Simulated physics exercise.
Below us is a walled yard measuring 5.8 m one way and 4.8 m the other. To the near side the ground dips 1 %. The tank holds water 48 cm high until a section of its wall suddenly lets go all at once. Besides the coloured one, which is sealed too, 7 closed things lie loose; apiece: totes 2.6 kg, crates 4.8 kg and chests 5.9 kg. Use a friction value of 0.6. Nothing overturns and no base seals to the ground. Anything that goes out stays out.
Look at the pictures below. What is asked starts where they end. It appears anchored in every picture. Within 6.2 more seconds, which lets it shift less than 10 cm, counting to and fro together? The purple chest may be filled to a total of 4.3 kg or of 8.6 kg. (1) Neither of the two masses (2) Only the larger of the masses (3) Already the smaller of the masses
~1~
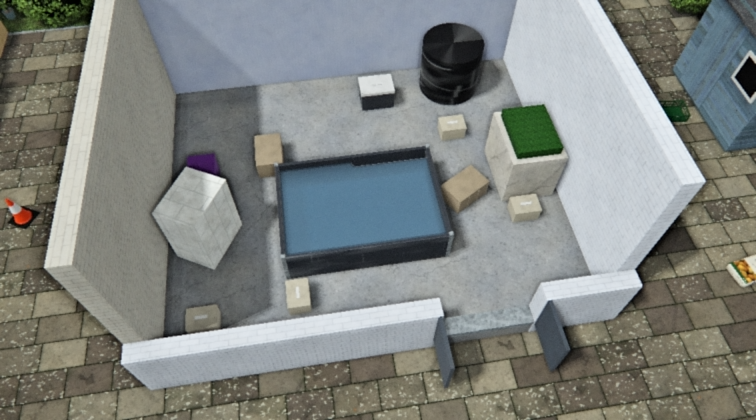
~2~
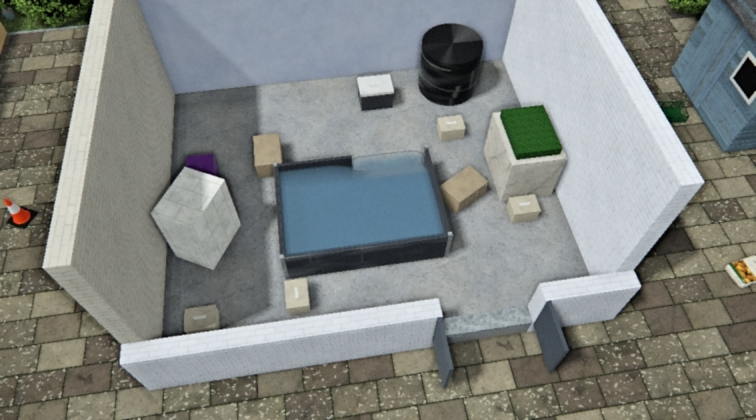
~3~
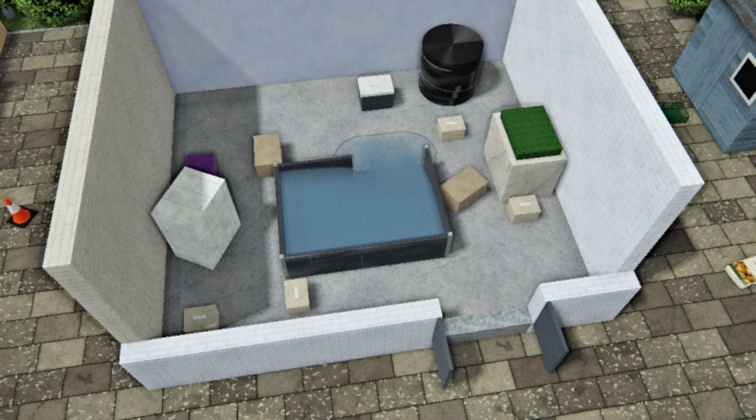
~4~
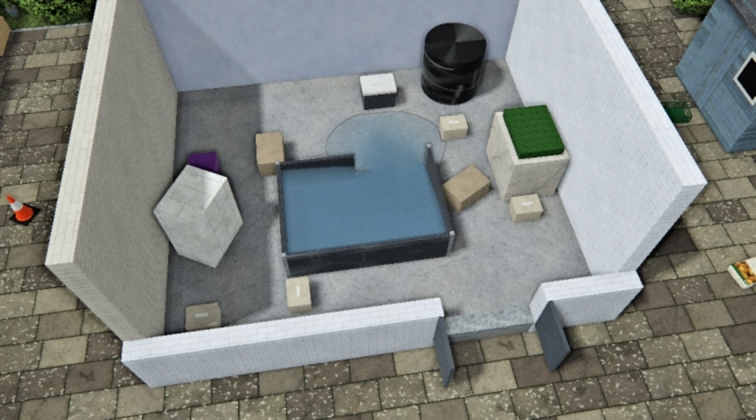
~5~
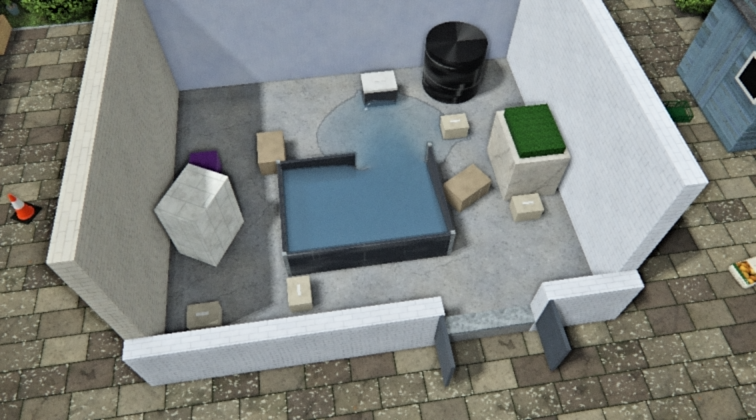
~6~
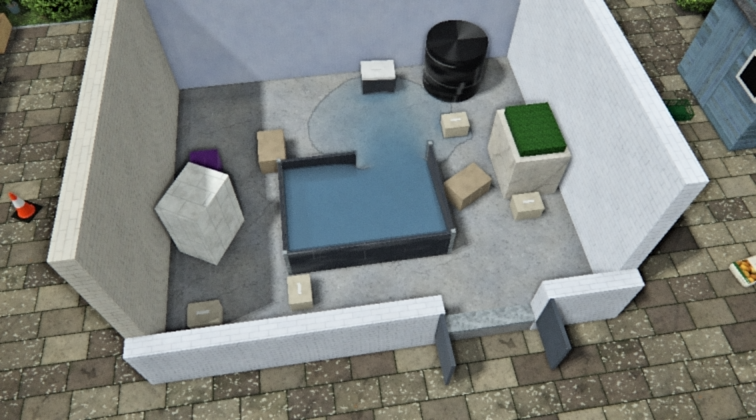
Answer: 1.
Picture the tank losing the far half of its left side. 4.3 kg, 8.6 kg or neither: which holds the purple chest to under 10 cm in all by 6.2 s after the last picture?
Note: No mass sufficient.
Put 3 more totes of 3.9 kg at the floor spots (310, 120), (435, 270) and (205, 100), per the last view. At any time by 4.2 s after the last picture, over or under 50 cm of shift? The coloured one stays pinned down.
Beyond it, within it, beyond it.
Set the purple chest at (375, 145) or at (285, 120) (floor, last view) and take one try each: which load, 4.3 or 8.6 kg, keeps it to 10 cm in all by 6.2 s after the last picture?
At the first place nothing works, and at the second nothing works.
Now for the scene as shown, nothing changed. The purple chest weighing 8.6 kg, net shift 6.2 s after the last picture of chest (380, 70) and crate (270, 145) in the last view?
The first has moved 350 cm and the second 30 cm from the start.
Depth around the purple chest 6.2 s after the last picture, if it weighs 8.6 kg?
Close to 7 cm deep.
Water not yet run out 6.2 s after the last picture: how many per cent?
Still held: Near 100 %.
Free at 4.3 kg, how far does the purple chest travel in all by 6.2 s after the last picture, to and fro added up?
Close to 120 centimetres all told.
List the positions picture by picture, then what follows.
The first frame shows the purple chest at (201, 169) rests on the ground; 3.3 m2 under water; 0 of 8 have shifted.
The second frame shows the purple chest at (200, 169) rests on the ground; water covers 3.9 m2; 0 of 8 have shifted.
The third frame shows the purple chest at (200, 169), on the bottom; 4.5 m2 under water; 0 of 8 have shifted.
The fourth frame shows the purple chest at (202, 167), on the bottom; 5.3 m2 under water; 0 of 8 have shifted.
The fifth frame shows the purple chest at (203, 166) rests on the ground; 6.1 m2 under water; 0 of 8 have shifted.
The sixth frame shows the purple chest at (203, 165), on the bottom; water covers 7.1 m2; 1 of 8 have shifted.
Then, 0.6 s after the last picture the purple chest would be 0 cm from its start with 4.3 kg and 0 cm from its start with 8.6 kg; 0 cm of water round it then.
Then, 2.3 s after the last picture the purple chest would be 0 cm from its start with 4.3 kg and 0 cm from its start with 8.6 kg; 0 cm of water round it then.
Then, 4.2 s after the last picture the purple chest would be 40 cm from its start with 4.3 kg and 37 cm from its start with 8.6 kg; 6 cm of water round it then.
Then, 6.2 s after the last picture the purple chest would be 102 cm from its start with 4.3 kg and 147 cm from its start with 8.6 kg; 7 cm of water round it then.
